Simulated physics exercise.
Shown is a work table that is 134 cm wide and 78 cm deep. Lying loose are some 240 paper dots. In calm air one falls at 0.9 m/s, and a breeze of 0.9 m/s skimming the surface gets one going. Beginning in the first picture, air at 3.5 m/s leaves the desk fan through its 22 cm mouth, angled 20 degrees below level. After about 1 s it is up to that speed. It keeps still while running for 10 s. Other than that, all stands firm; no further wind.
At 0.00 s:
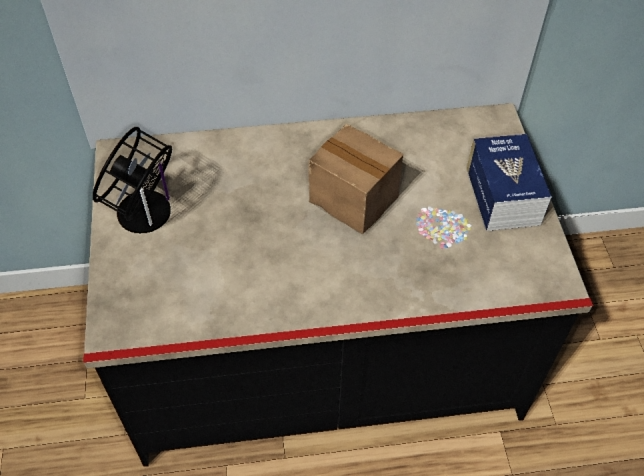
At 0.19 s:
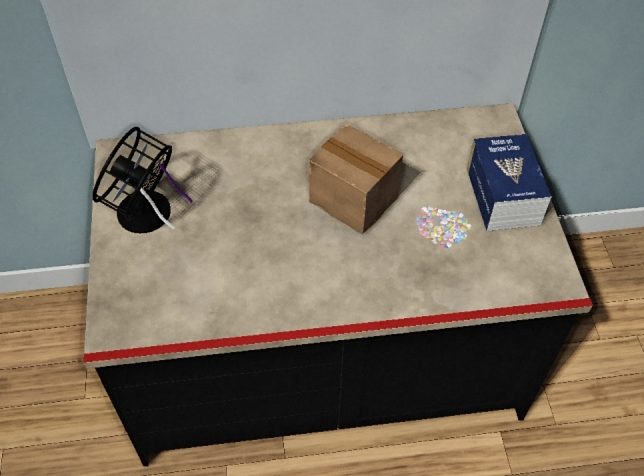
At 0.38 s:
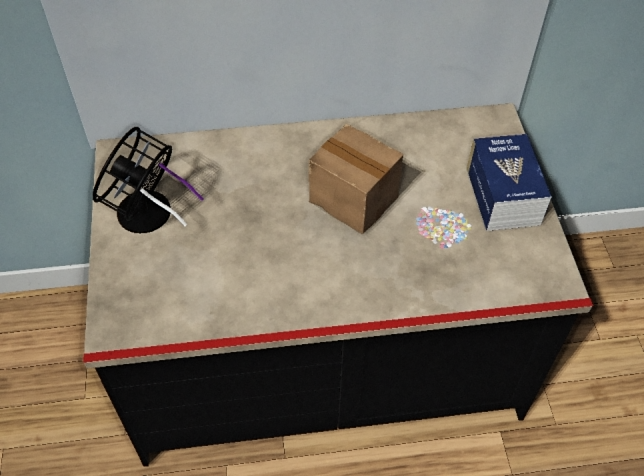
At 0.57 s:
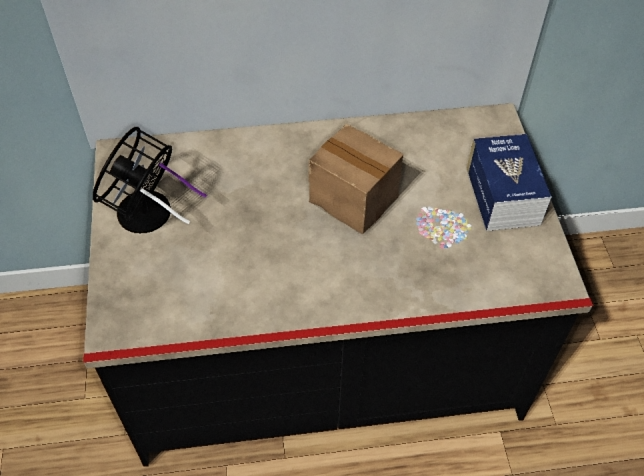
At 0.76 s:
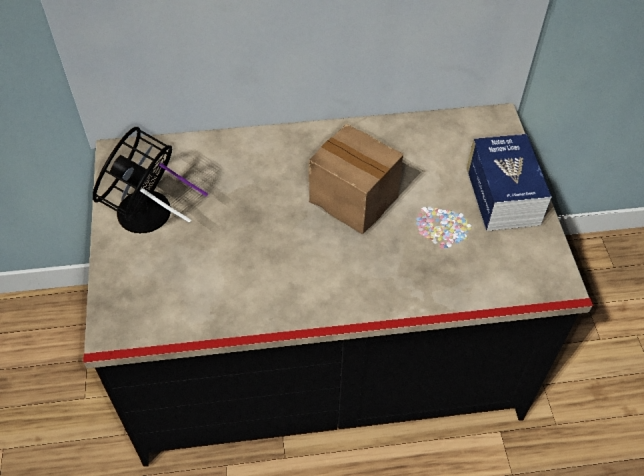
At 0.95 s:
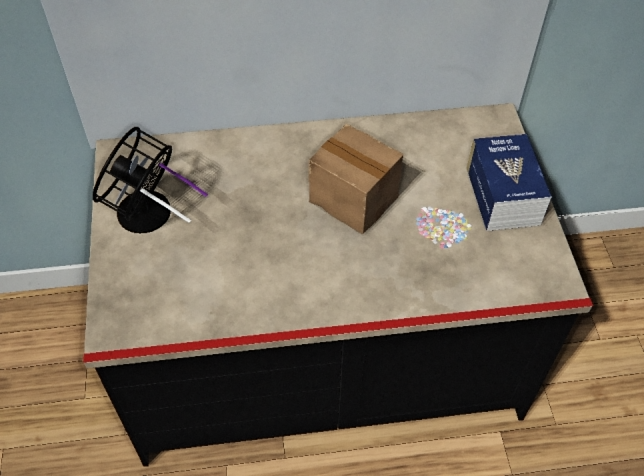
A work table with a mottled beige top, a red front edge and a black base stands on a wooden floor against blue-grey walls, seen from above. A black desk fan sits at the left, a brown cardboard box near the middle, scattered pastel paper dots right of it, and a blue book at the right. White and purple streamers spring out from the fan and waver slightly, while everything else stays still.
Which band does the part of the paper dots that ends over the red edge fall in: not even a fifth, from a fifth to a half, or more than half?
The share does not reach one fifth.
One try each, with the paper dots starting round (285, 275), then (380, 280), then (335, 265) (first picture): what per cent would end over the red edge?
Roughly 100 %, then 70 %, then 80 %.
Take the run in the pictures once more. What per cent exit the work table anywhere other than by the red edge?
2 per cent.
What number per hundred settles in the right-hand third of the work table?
I'd estimate around 90 per cent.
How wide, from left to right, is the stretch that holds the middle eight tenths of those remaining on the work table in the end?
Looks like some 10 cm to me.
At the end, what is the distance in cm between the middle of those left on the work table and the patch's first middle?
That comes to some 0 centimetres.
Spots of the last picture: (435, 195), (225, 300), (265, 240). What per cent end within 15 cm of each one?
I would say some 70 %, 0 % and 0 % respectively.
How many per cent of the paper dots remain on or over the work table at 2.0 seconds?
Close to 100 in a hundred are still there at that time.
After 2.0 s the count stands so, 0 % are over the red edge; the middle of those still in play is near (445, 228).
After 3.2 s the count stands so, 0 % are over the red edge; the middle of those still in play is near (444, 226).
After 5.5 s the count stands so, 3 % are over the red edge; the middle of those still in play is near (444, 226).
After 10.0 s, at the end, 5 % are over the red edge; the middle of those still in play is near (444, 226).
